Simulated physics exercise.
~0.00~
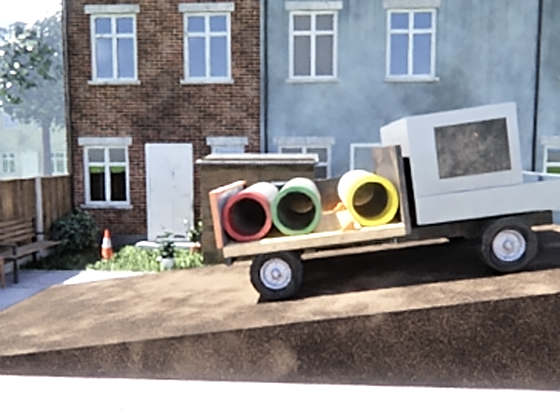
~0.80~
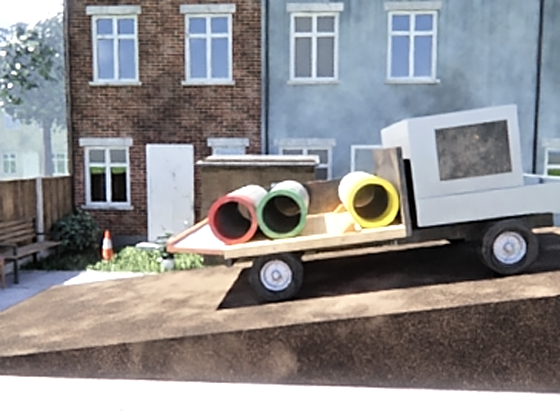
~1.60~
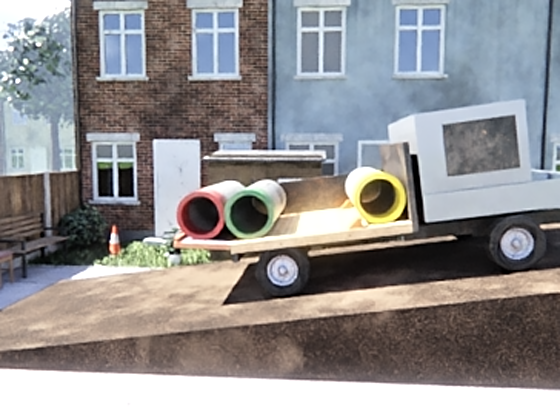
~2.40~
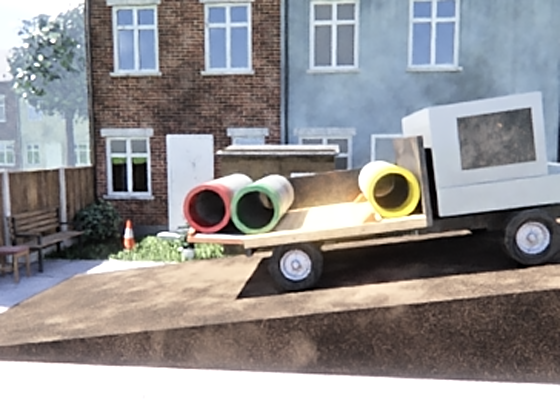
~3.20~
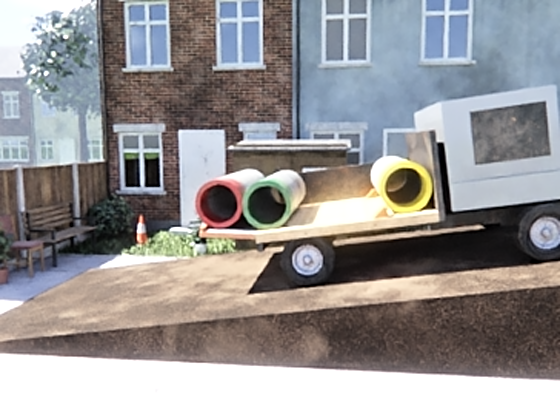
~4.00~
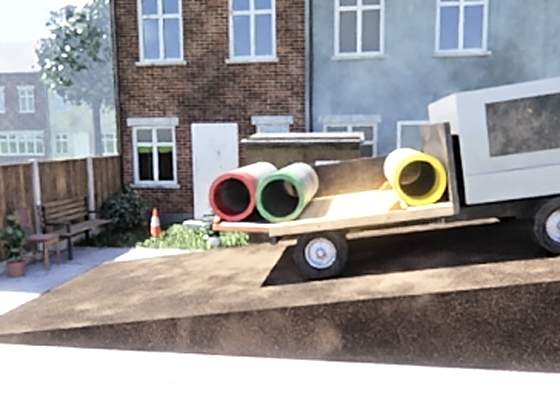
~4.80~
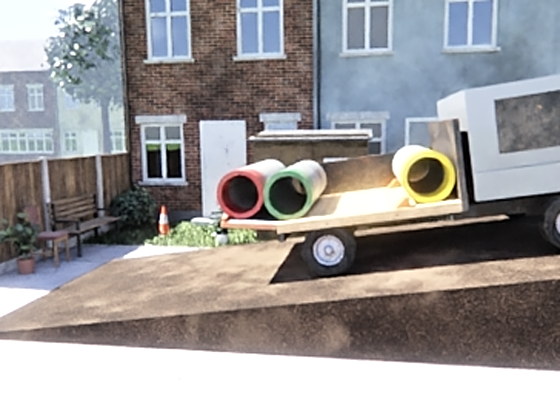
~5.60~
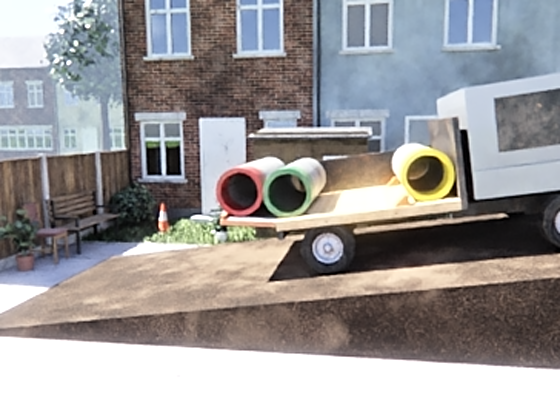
Red and green pipes rolling left as a sloping pickup's tailgate drops, then resting together near its edge, yellow pipe staying put.
